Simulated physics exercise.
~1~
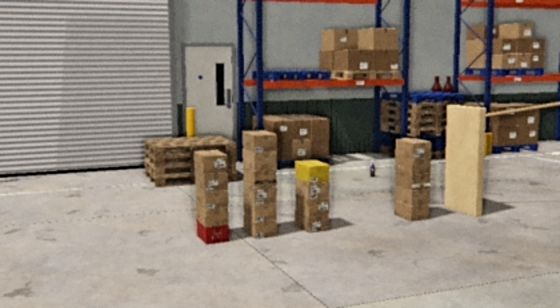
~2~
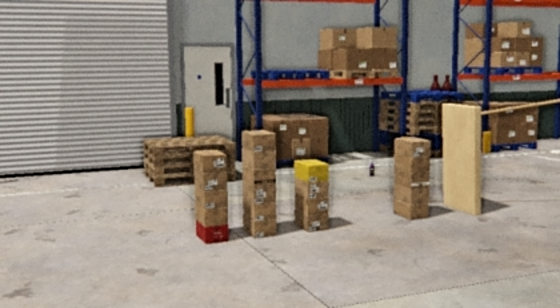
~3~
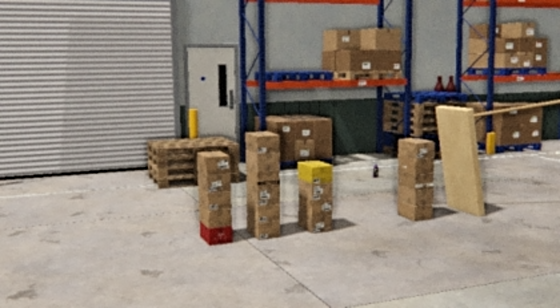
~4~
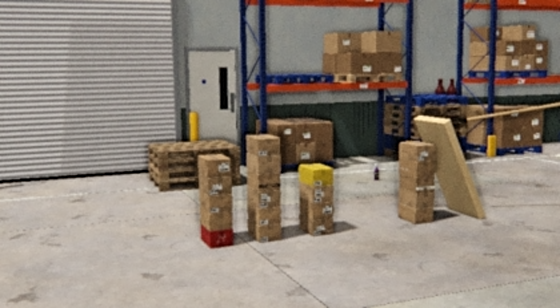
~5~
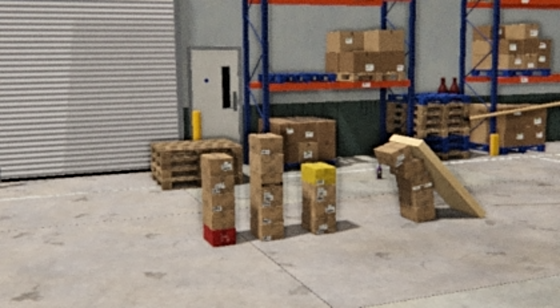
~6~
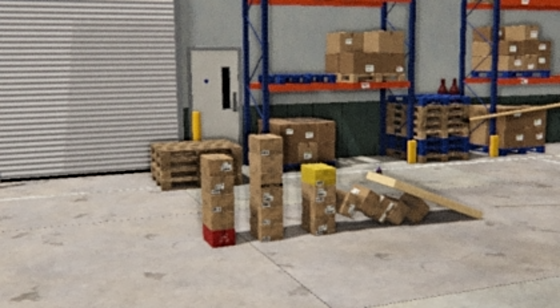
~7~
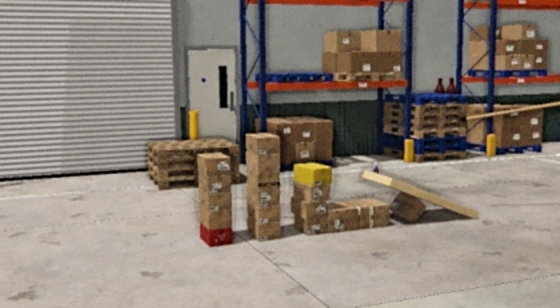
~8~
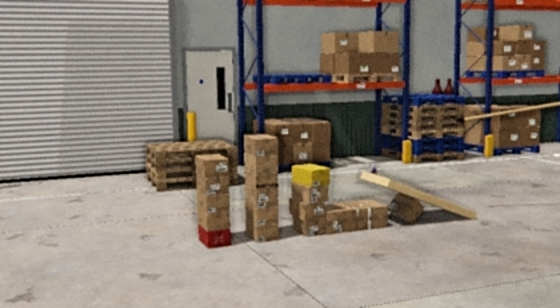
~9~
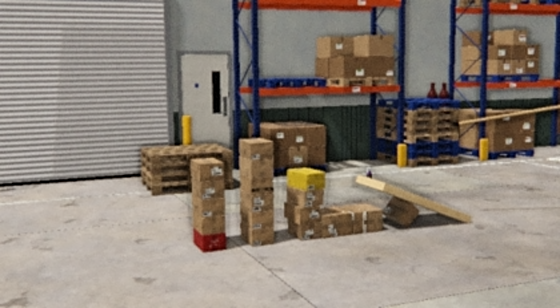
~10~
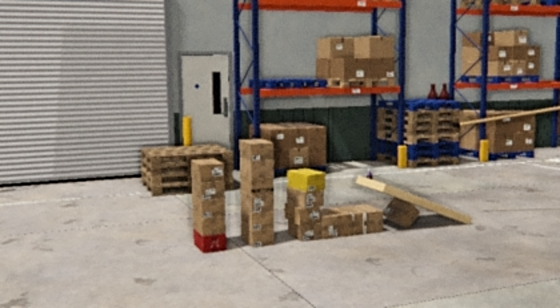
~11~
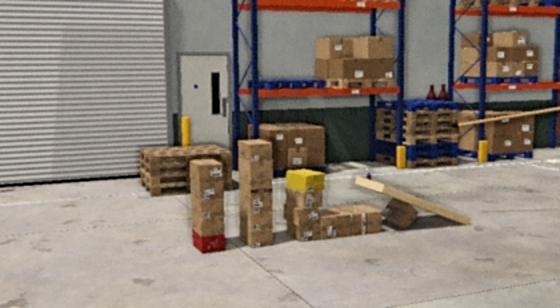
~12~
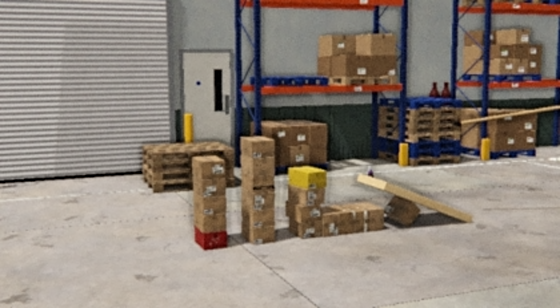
A tall board tips left and topples the nearest box stack, leaving three stacks standing.
